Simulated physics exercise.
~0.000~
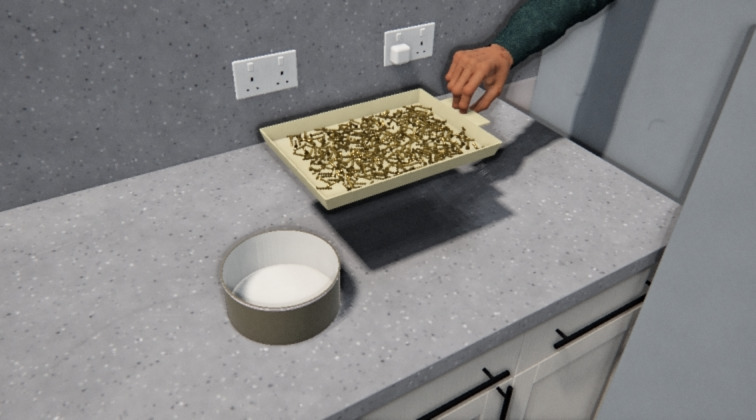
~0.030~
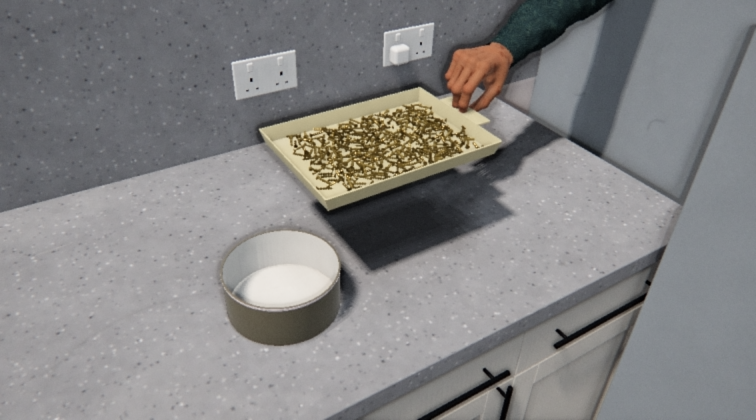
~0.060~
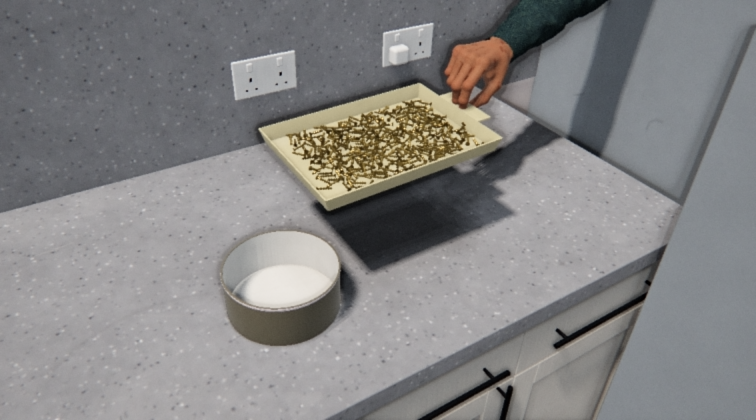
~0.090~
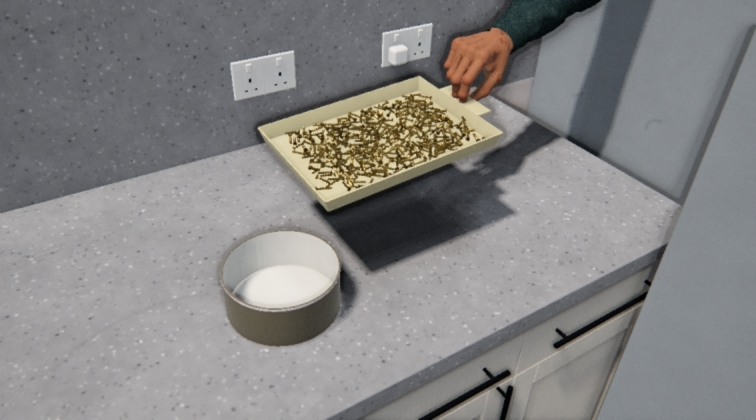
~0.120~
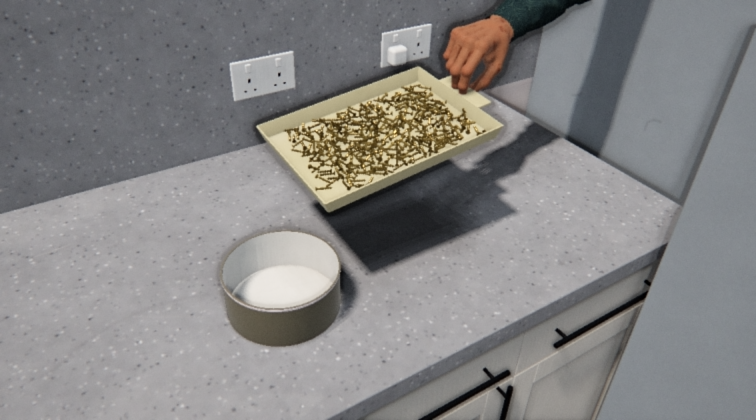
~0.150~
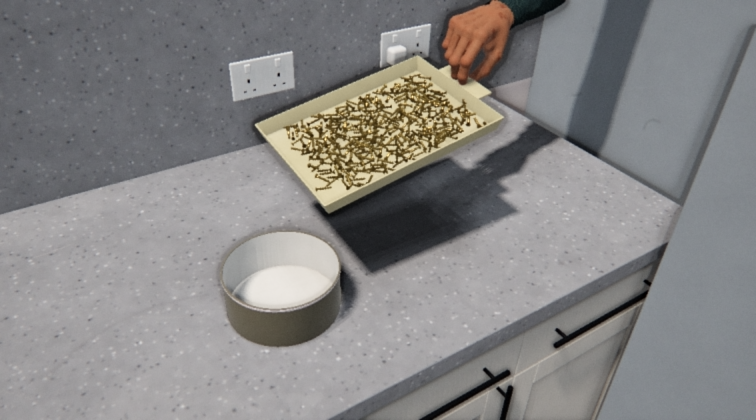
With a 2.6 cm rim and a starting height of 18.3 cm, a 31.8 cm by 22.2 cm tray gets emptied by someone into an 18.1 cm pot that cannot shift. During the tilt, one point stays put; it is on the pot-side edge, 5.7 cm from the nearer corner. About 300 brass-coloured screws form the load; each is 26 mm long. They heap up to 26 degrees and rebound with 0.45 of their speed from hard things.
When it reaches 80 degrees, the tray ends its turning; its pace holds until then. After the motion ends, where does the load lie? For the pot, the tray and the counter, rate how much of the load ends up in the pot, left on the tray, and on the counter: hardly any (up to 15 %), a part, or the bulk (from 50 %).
Pot: The bulk; tray: Hardly any; counter: Hardly any.
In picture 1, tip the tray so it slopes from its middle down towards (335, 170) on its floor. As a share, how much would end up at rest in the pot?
My best guess is some 65 per cent.
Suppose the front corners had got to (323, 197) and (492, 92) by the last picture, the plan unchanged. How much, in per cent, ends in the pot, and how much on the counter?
Pot: 25, counter: 70.
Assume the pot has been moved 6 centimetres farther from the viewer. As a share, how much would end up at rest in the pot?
In that case about 30 percent would end up there.
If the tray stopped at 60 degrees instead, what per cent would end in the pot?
That would give about 60 per cent.
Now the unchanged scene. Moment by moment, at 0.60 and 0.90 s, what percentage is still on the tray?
About 100, 10.
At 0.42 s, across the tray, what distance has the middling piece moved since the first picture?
By then it sits near 3 cm from where it began.
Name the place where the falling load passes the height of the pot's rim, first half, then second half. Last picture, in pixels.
Early: About (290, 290); late: About (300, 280).
After 0.42 s, tilt 45 degrees; the tray holds 100 %, the pot 0 %.
After 0.60 s, tilt 68 degrees; the tray holds 100 %, the pot 0 %.
Then, at 0.90 s, tilt 80 degrees; the tray holds 10 %, the pot 80 %.
By 1.9 s all is still; pot 90 %, tray 0 %, counter 10 %.
